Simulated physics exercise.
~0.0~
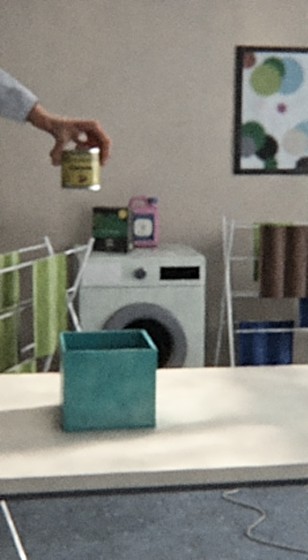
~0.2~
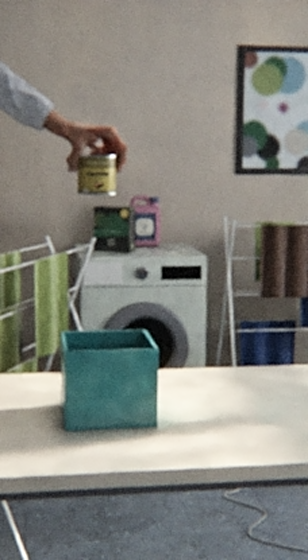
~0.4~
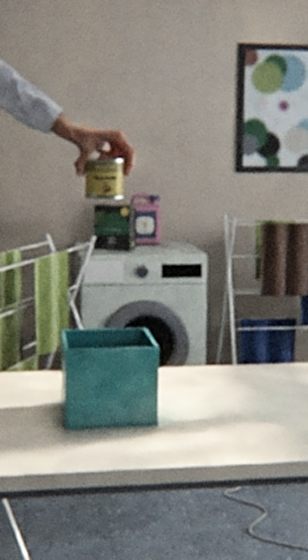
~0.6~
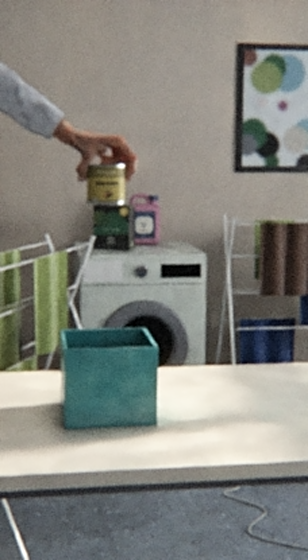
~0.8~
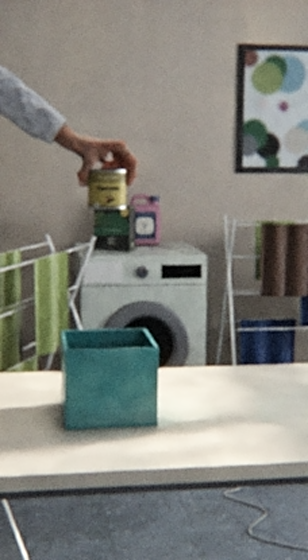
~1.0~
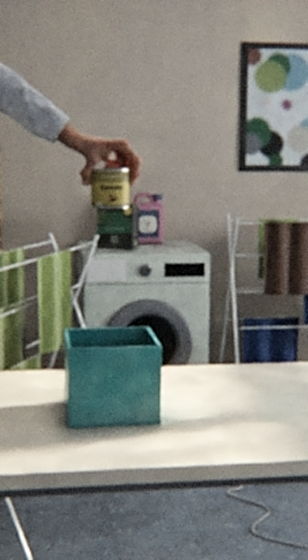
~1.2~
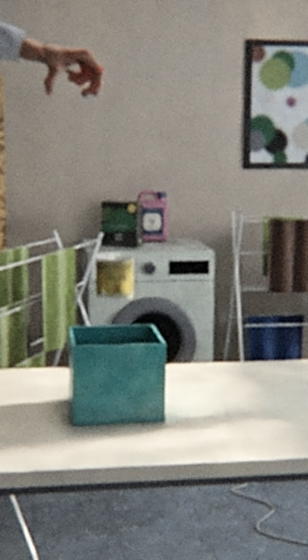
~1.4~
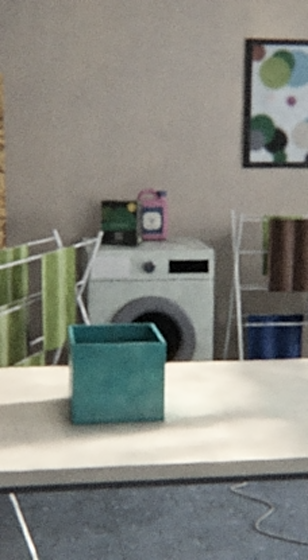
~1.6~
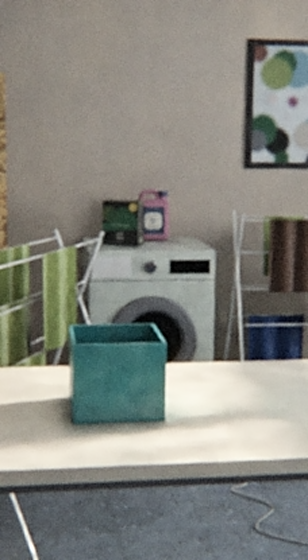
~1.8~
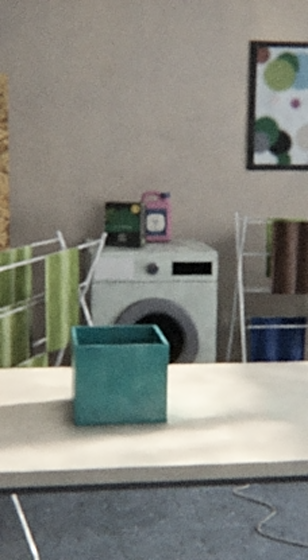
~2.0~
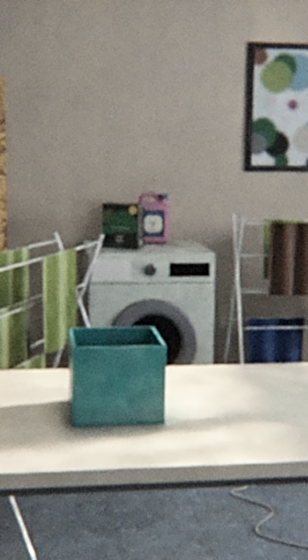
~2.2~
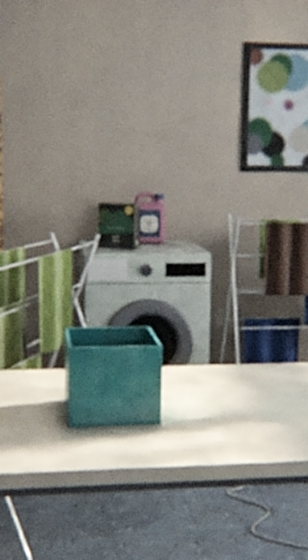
At first, a hand reaching in from the left holds a small yellow tin above an open teal box on a pale tabletop, with a washing machine and drying racks behind. The hand carries the tin to the right and slightly down, then steadies it over the box. The fingers let go and the tin drops straight down while the hand draws back to the left. The tin disappears into the box, and the hand leaves the view. The box stays where it is on the table, with the tin hidden inside it.
